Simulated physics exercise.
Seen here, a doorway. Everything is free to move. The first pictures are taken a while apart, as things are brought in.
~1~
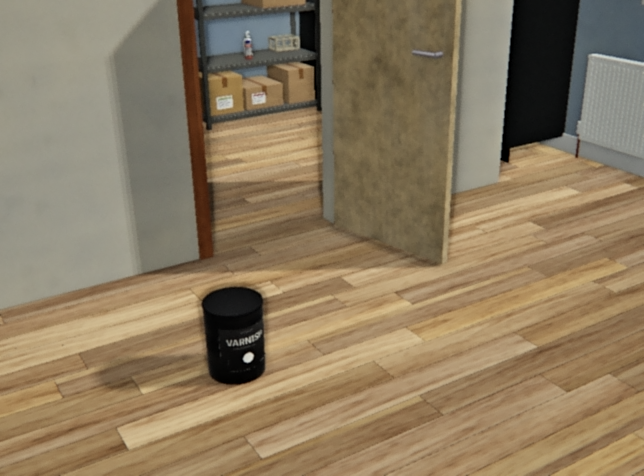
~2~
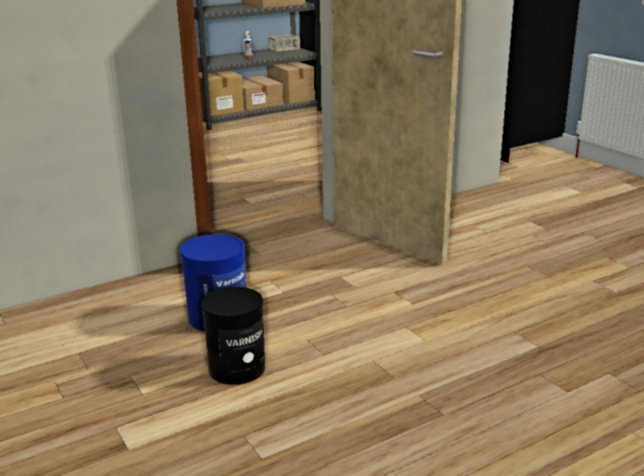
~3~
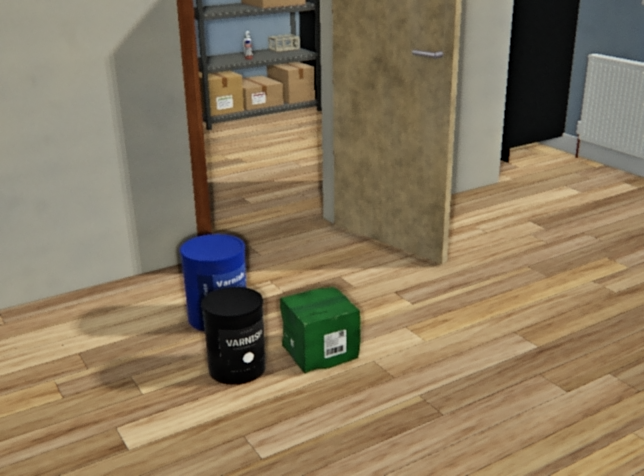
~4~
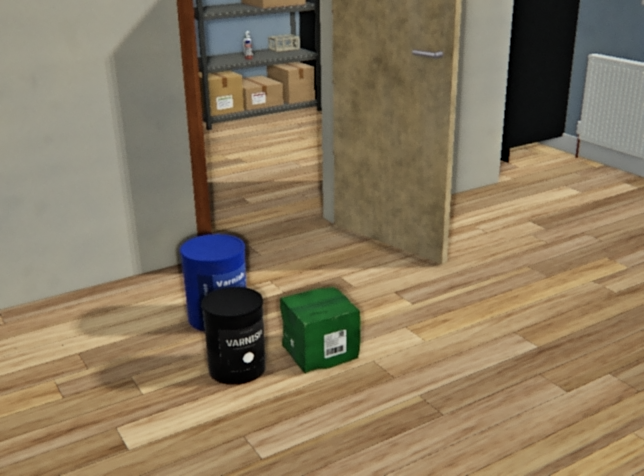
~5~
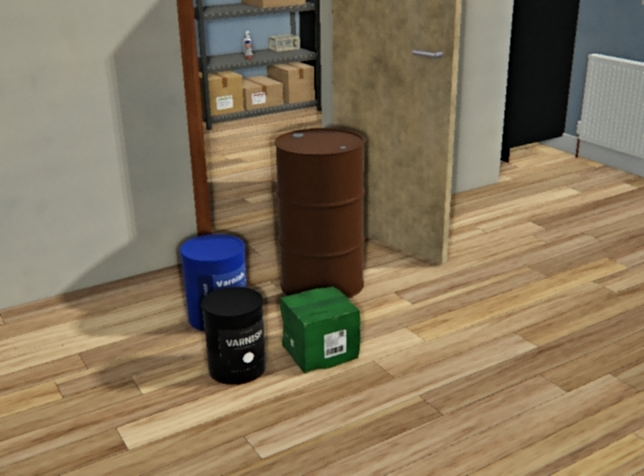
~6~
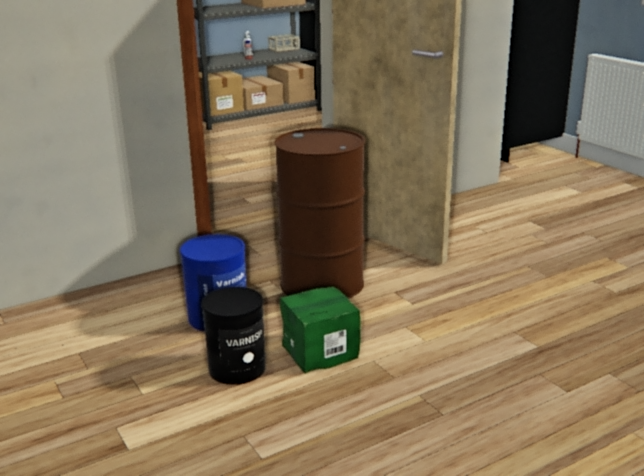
The clip shows a black pail on a wooden floor before a wide-open door; a blue pail appears behind it, then a green parcel to the right, and finally a tall brown drum near the doorway, while the door stays still.
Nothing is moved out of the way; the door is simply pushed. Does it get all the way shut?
In the end the door is blocked.
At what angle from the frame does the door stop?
About 70°.
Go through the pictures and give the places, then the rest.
In the first frame, door wide open and still; black pail (235, 335).
In the second frame, door wide open and still; black pail (235, 335).
In the third frame, door wide open and still; blue pail (215, 283); green parcel (320, 329).
In the fourth frame, door wide open and still; black pail (235, 335); blue pail (215, 283).
In the fifth frame, door wide open and still; green parcel (320, 329); black pail (235, 335).
In the sixth frame, door wide open and still; brown drum (321, 215); blue pail (215, 283).
Then, 0.50 s after the last picture, door at 94°.
Then, 0.70 s after the last picture, door at 85°.
Then, 1.00 s after the last picture, door at 70°.
At rest, door at 70°; all 4 in place. Seen from the same camera at the end, brown drum near (320, 215).
